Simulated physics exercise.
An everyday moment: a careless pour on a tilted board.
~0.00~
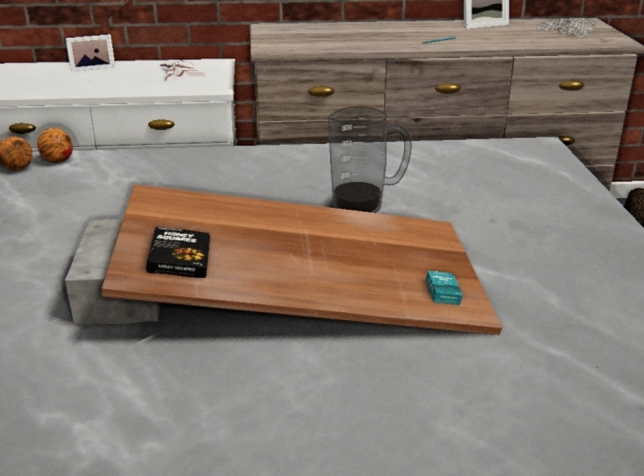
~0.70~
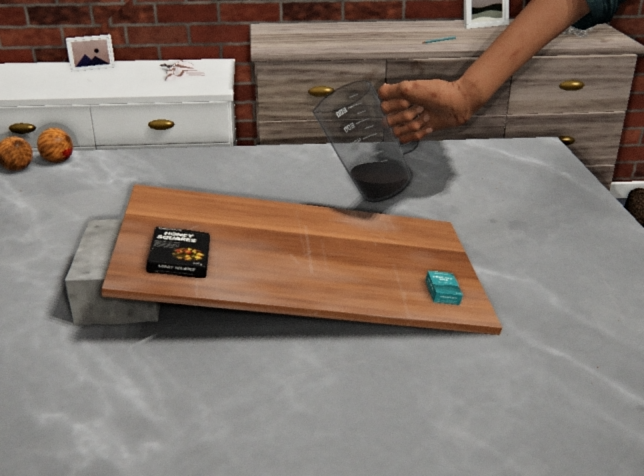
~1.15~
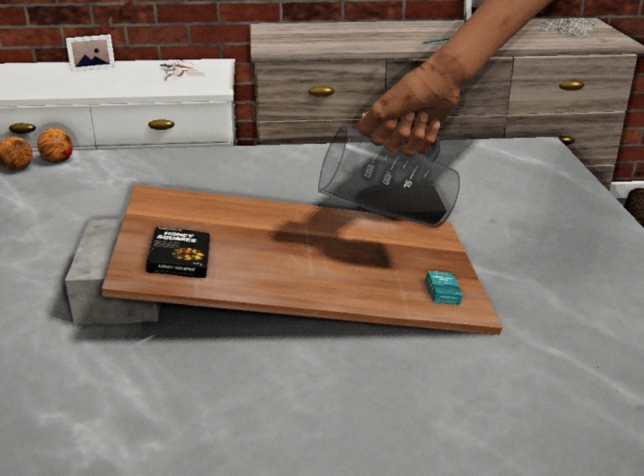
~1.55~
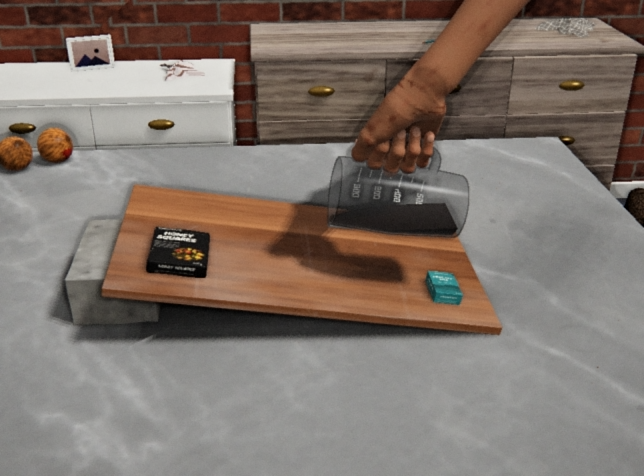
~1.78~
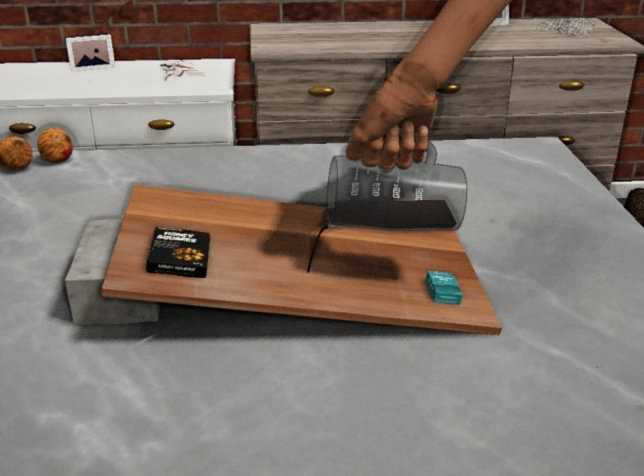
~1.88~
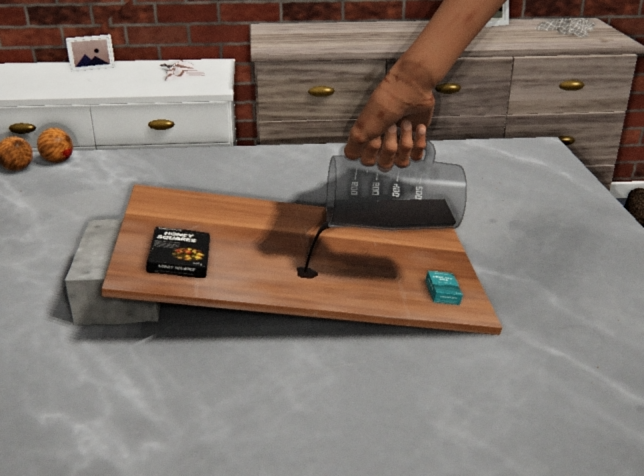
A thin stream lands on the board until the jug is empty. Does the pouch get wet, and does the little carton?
The pouch remains untouched; the little carton ends up in the puddle.
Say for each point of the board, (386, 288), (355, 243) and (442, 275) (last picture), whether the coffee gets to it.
In turn: Soaked, clear of it, soaked.
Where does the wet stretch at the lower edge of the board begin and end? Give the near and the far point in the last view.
It runs from (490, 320) to (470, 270).
Around 2.6 s, it runs down to the right; the pouch is still dry; the little carton is still dry.
Around 4.1 s, it runs down to the right and off the end; the pouch is still dry; the little carton is wet along its edge.
Around 7.7 s, it runs down to the right and off the end; the pouch is still dry; the little carton is wet along its edge.
